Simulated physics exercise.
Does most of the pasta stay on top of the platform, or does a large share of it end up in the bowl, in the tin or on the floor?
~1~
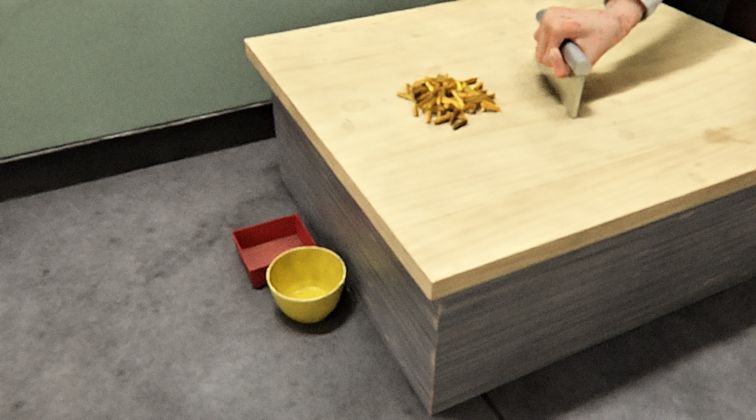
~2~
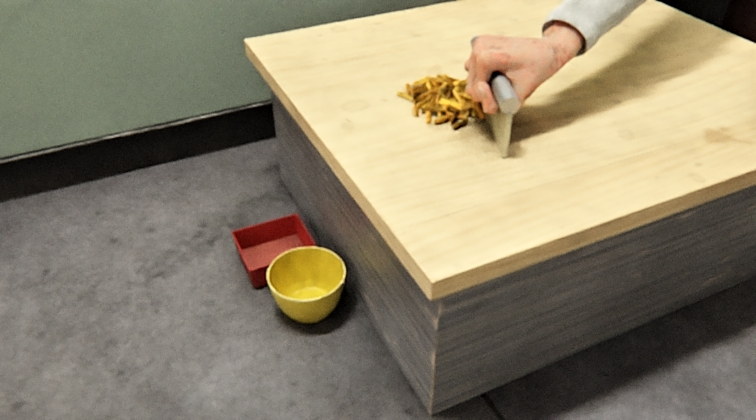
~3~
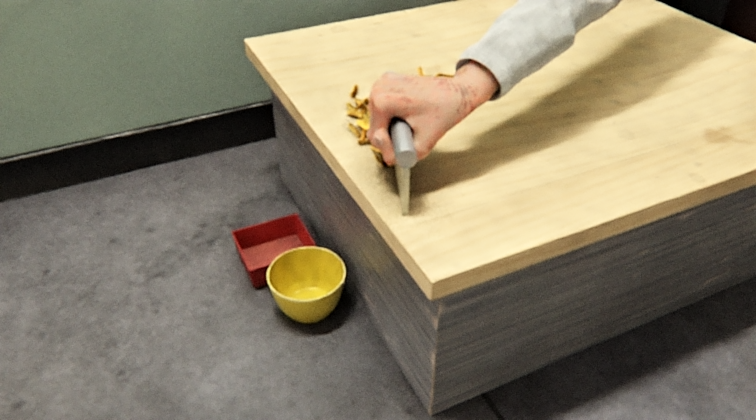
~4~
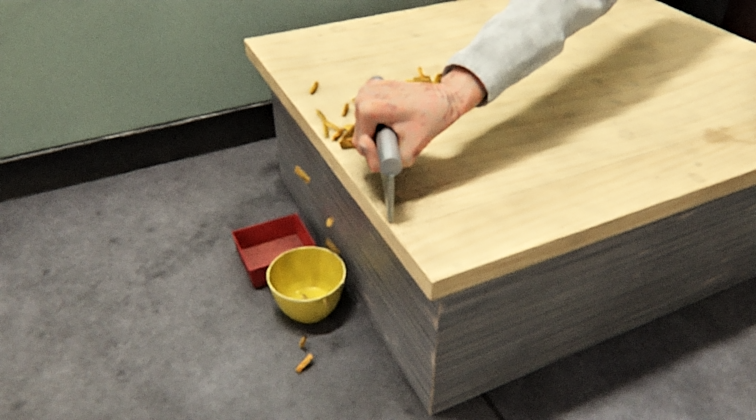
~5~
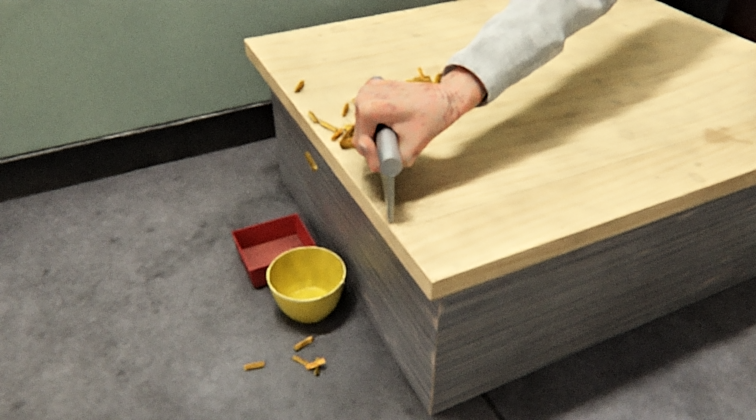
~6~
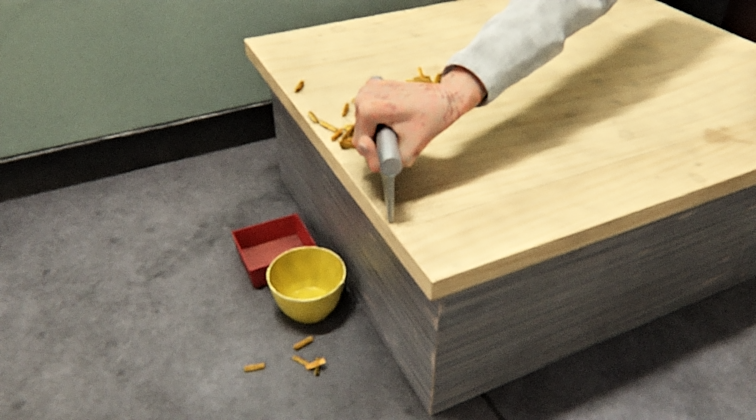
Most of it stays on top of the platform. Only a few pieces go over the edge, so neither the yellow bowl, the red tin nor the floor ends up with a large share.
